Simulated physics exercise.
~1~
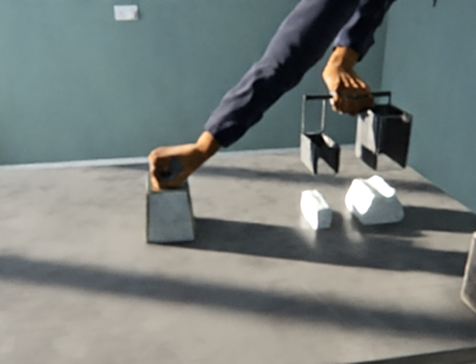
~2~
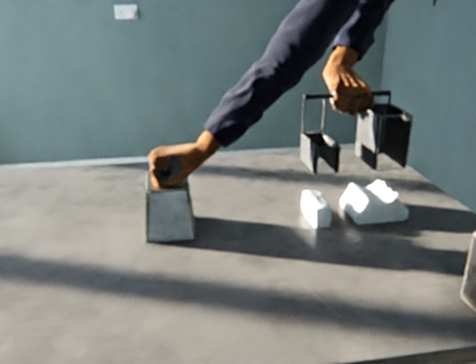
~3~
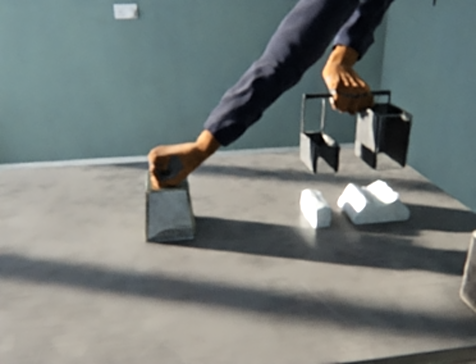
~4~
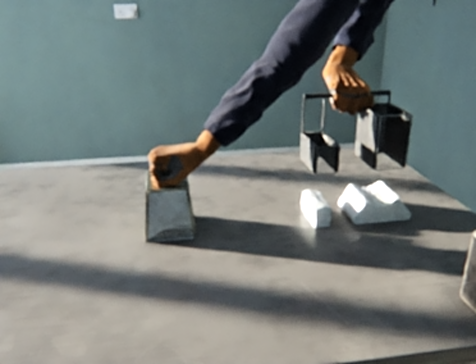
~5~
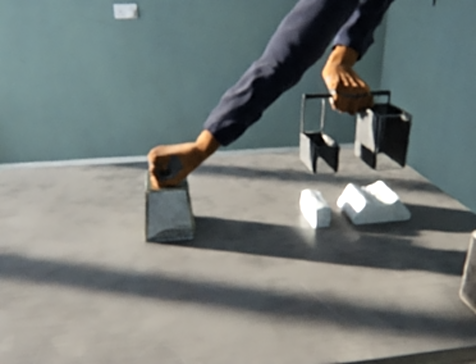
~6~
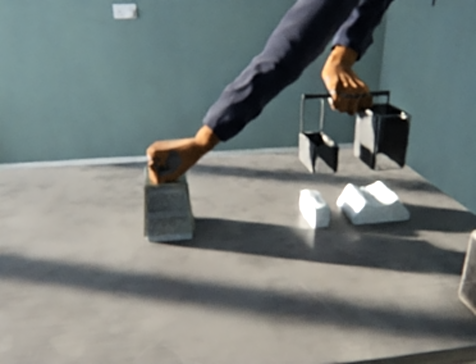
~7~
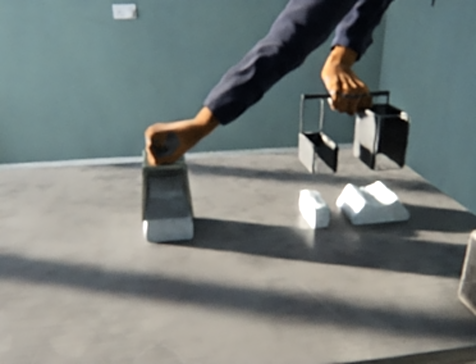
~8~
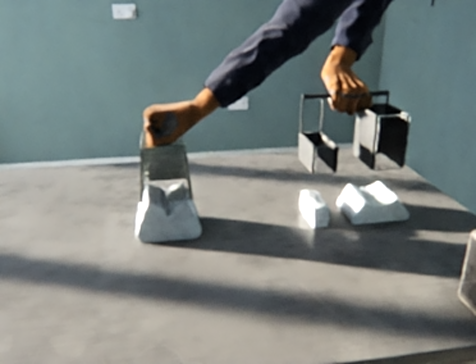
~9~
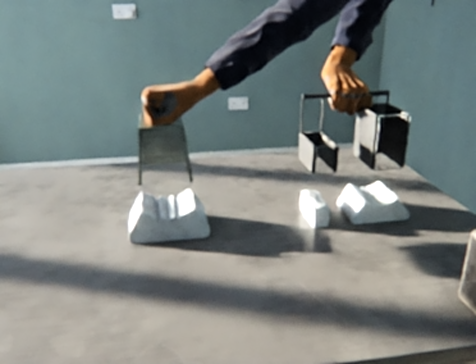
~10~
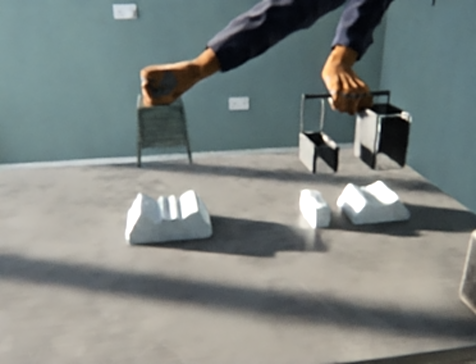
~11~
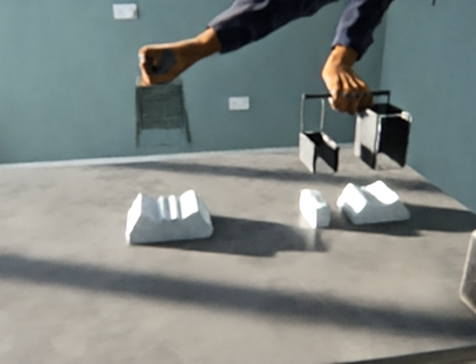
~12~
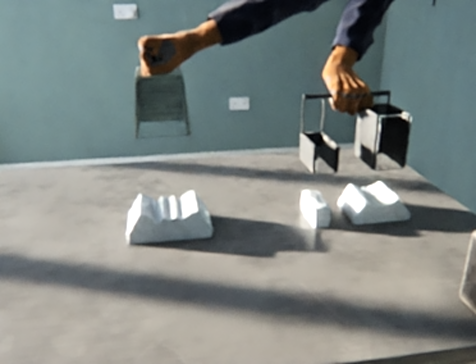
A hand lifting a tapered tin straight up off a grey table, leaving a low, ridged white mound slumped beneath it.
